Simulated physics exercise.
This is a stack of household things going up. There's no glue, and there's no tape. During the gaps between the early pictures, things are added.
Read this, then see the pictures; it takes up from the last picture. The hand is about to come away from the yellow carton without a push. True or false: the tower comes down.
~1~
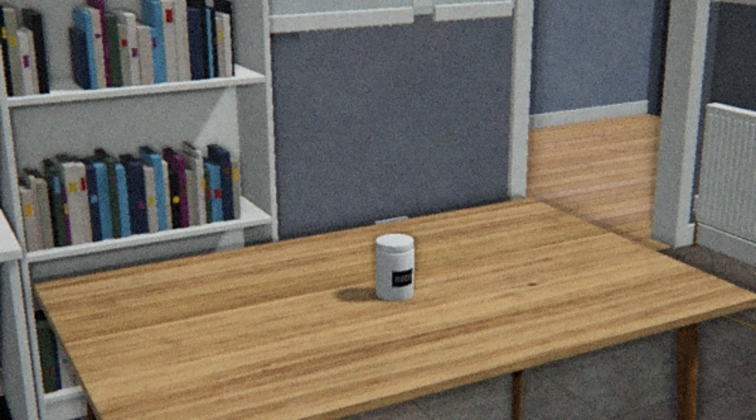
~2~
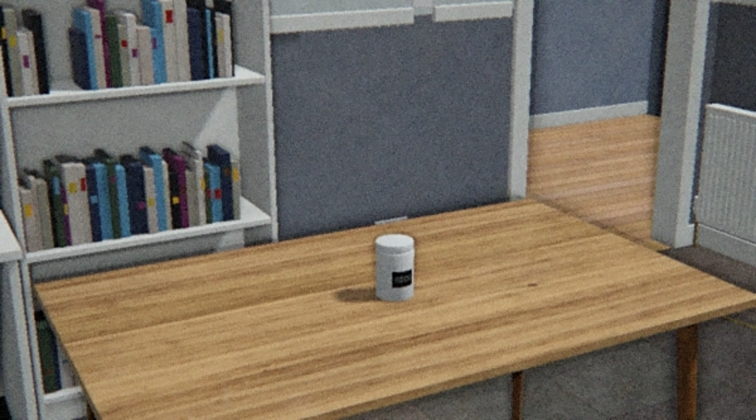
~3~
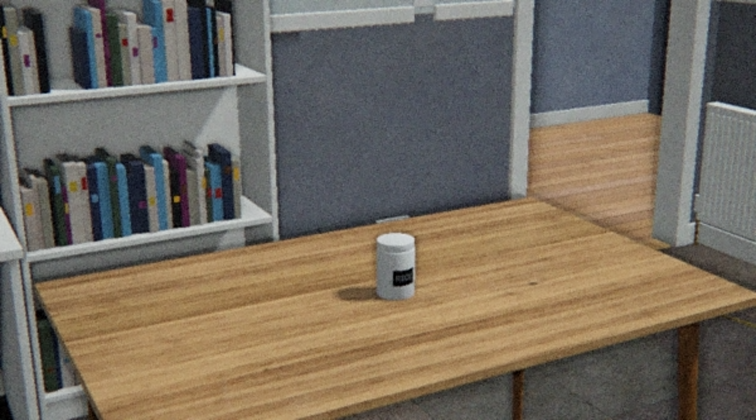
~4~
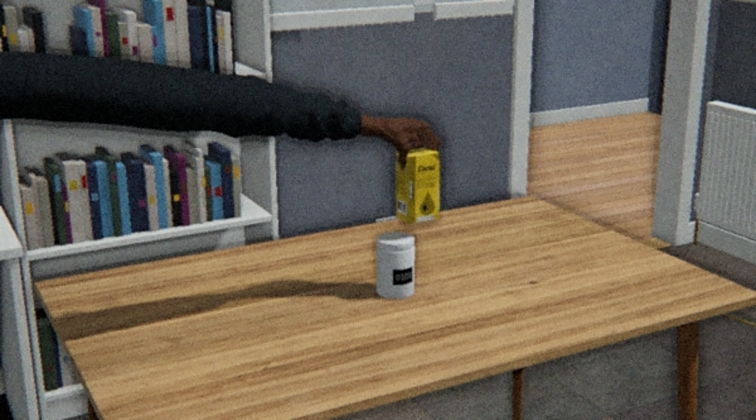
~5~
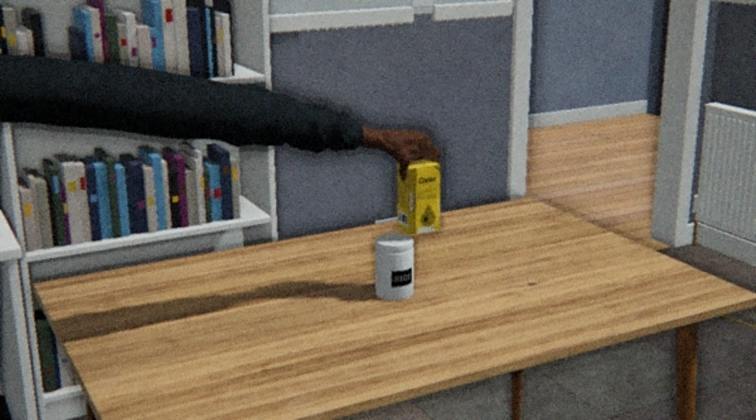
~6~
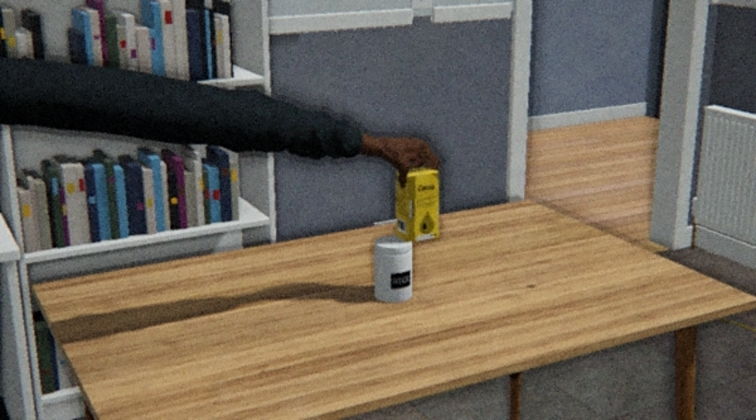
True.
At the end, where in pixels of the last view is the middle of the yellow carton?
It finishes at about (458, 267).
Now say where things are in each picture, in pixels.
The last thing is not in view yet; white jar (395, 267), in the first frame.
The last thing is not in view yet; white jar (395, 268), in the second frame.
The last thing is not in view yet; white jar (396, 266), in the third frame.
Coming down; yellow carton (418, 185); white jar (395, 265), in the fourth frame.
Coming down; yellow carton (418, 197); white jar (394, 267), in the fifth frame.
Set down, still held; yellow carton (417, 204); white jar (393, 269), in the sixth frame.
Then, 0.30 s later than the last frame, yellow carton tilted by 33° near (433, 212).
Then, 0.40 s later than the last frame, yellow carton now fallen.
Then, 0.50 s later than the last frame, things are still on the move.
When it is over, fallen, yellow carton; white jar as before. End places, in pixels of the last picture, yellow carton near (458, 267). The pile comes apart.
